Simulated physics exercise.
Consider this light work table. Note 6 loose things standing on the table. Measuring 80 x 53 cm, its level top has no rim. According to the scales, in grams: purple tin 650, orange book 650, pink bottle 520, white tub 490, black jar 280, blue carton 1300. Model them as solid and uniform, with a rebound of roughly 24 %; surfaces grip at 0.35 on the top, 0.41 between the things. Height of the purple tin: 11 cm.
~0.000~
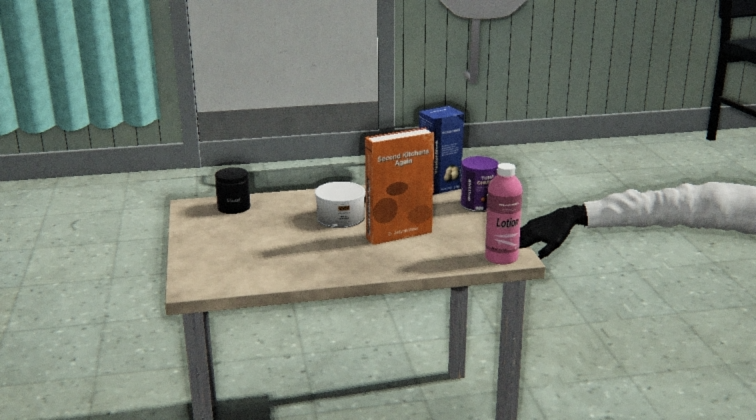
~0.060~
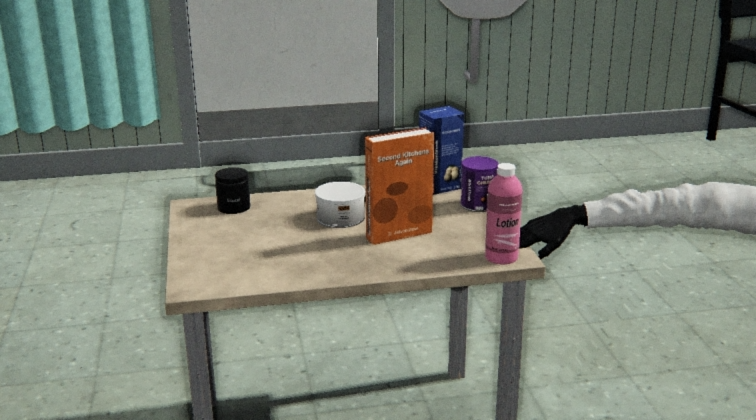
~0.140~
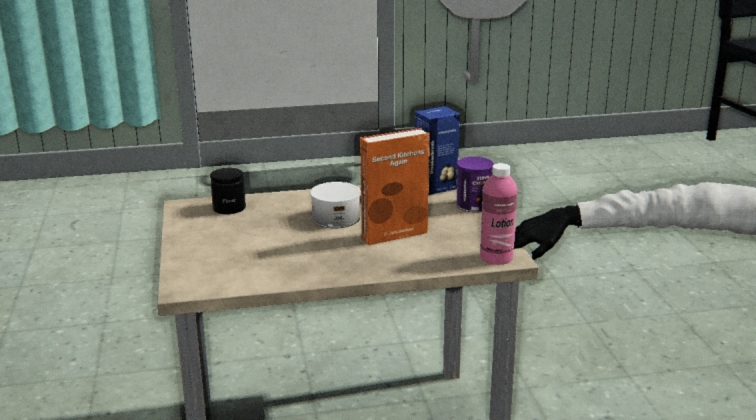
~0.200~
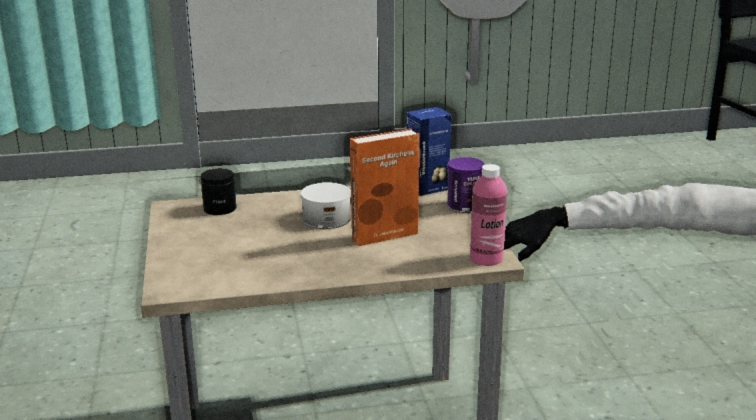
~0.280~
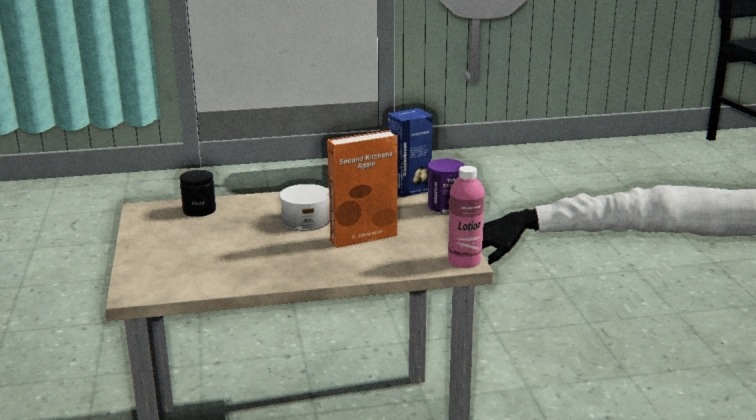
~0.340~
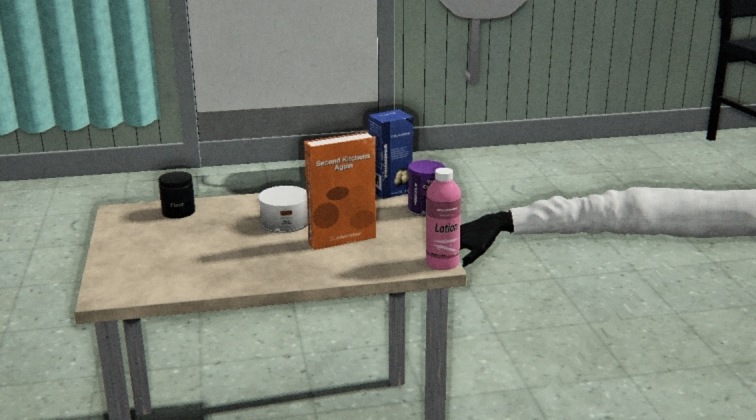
A gloved hand at the right edge of a small table moved left along with it, slowly at first, while the book, lotion bottle, tub, jar, tin and carton stayed upright on top.
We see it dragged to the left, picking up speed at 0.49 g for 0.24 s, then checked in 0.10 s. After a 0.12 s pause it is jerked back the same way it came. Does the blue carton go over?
No.
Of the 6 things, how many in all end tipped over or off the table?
1.
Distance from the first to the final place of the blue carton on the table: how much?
Roughly 10 centimetres.
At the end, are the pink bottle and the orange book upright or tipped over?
Well, the pink bottle tumbles down, and the orange book holds steady.
After 0.54 s, table along by 19 cm; blue carton moved 4 cm near (352, 157); pink bottle 3° off upright; orange book moved 4 cm.
After 0.74 s, table along by 7 cm; blue carton moved 12 cm near (365, 156); pink bottle 42° off upright; orange book moved 11 cm.
In the end (1.5 s), toppled on the table, pink bottle; not toppled but over 5 cm from the start, purple tin, orange book, white tub, black jar and blue carton. At the end, from the last picture's camera, blue carton near (401, 153).
